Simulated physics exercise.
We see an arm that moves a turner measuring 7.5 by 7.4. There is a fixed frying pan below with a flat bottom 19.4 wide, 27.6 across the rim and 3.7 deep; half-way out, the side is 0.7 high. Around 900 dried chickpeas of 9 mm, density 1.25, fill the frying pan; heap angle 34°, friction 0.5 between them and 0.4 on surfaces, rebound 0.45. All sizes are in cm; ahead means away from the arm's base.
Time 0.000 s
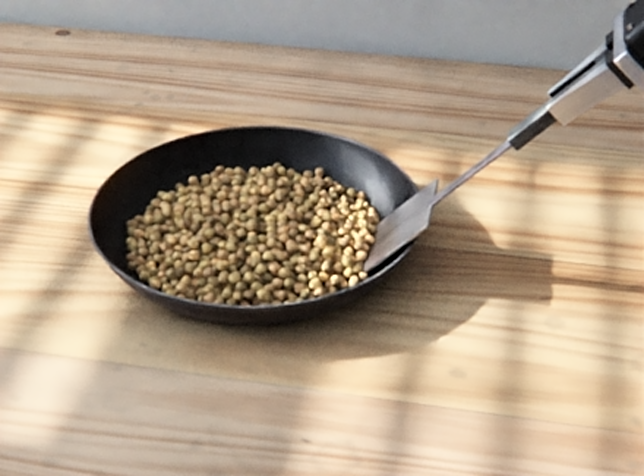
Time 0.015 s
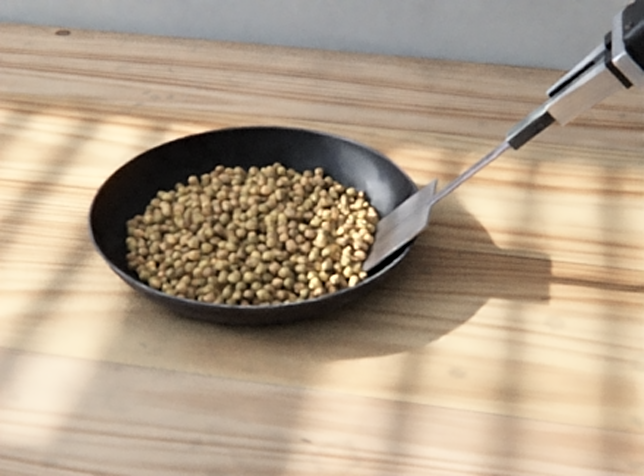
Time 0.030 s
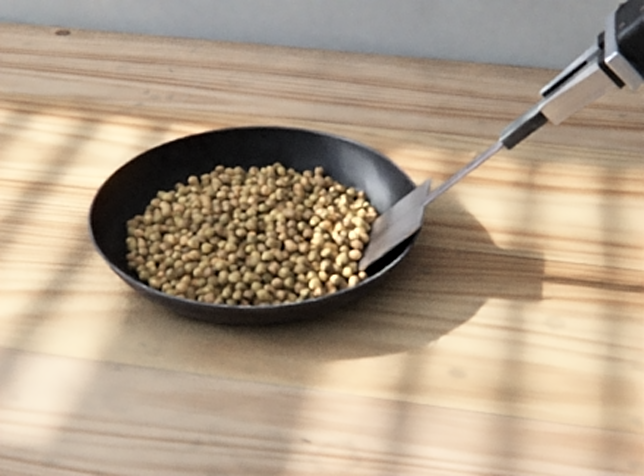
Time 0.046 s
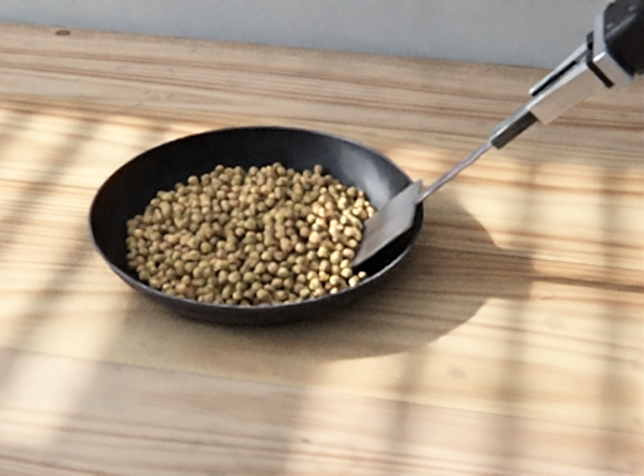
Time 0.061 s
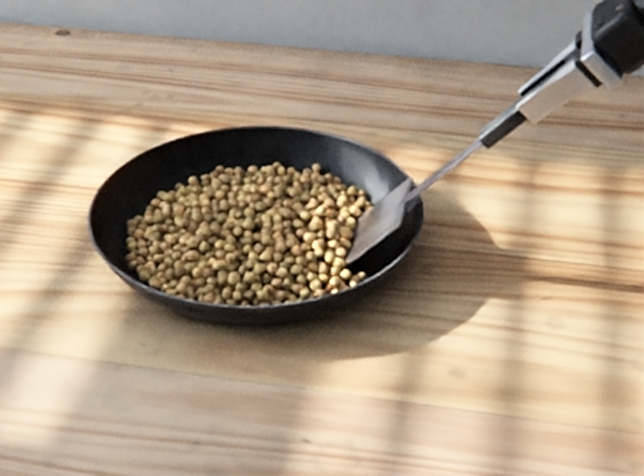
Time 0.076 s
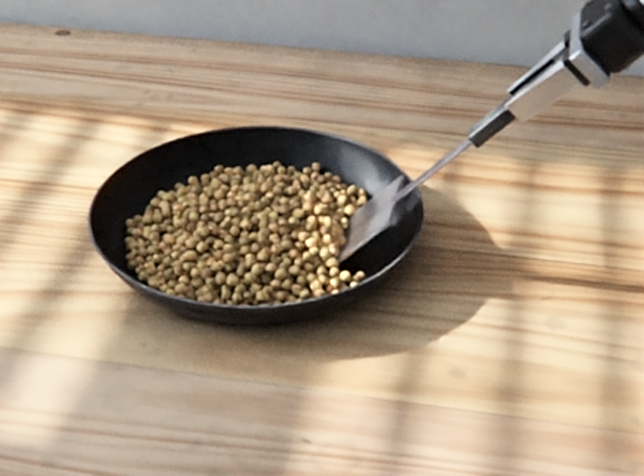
On a sunlit wooden surface, a black frying pan holds a broad heap of dried chickpeas, with a metal turner on a robotic arm resting inside its right edge. The arm slides the turner slowly leftward, nudging the chickpeas at the right side inward and baring some dark pan behind the blade.
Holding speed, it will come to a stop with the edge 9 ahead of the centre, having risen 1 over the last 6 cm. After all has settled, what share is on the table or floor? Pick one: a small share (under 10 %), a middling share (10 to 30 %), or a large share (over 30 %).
A small share.
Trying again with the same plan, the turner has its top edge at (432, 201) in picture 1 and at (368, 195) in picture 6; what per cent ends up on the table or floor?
About 10 per cent.
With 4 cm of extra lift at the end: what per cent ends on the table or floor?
About 0 per cent.
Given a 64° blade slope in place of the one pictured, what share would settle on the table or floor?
My guess is close to 5 per cent.
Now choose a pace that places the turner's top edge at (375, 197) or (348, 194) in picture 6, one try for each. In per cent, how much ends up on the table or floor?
Some 10 and 15 per cent.
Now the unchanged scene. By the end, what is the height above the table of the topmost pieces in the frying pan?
Roughly 5.5 centimetres.
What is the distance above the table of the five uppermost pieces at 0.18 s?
Somewhere around 4 centimetres high.
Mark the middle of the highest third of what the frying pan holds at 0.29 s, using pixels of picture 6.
Centre: Approx. (174, 212) in the last view.
After 0.18 s, sloping 47°, highest piece 4 above the table; 900 in the frying pan.
After 0.29 s, sloping 47°, highest piece 4 above the table; 900 in the frying pan.
After 0.55 s, sloping 47°, highest piece 5 above the table; 867 in the frying pan, 33 on the table or floor.
After 1.60 s, sloping 47°, highest piece 5 above the table; 866 in the frying pan, 34 on the table or floor.
In the end, 866 in the frying pan, 34 on the table or floor. That is 4 % on the table or floor.
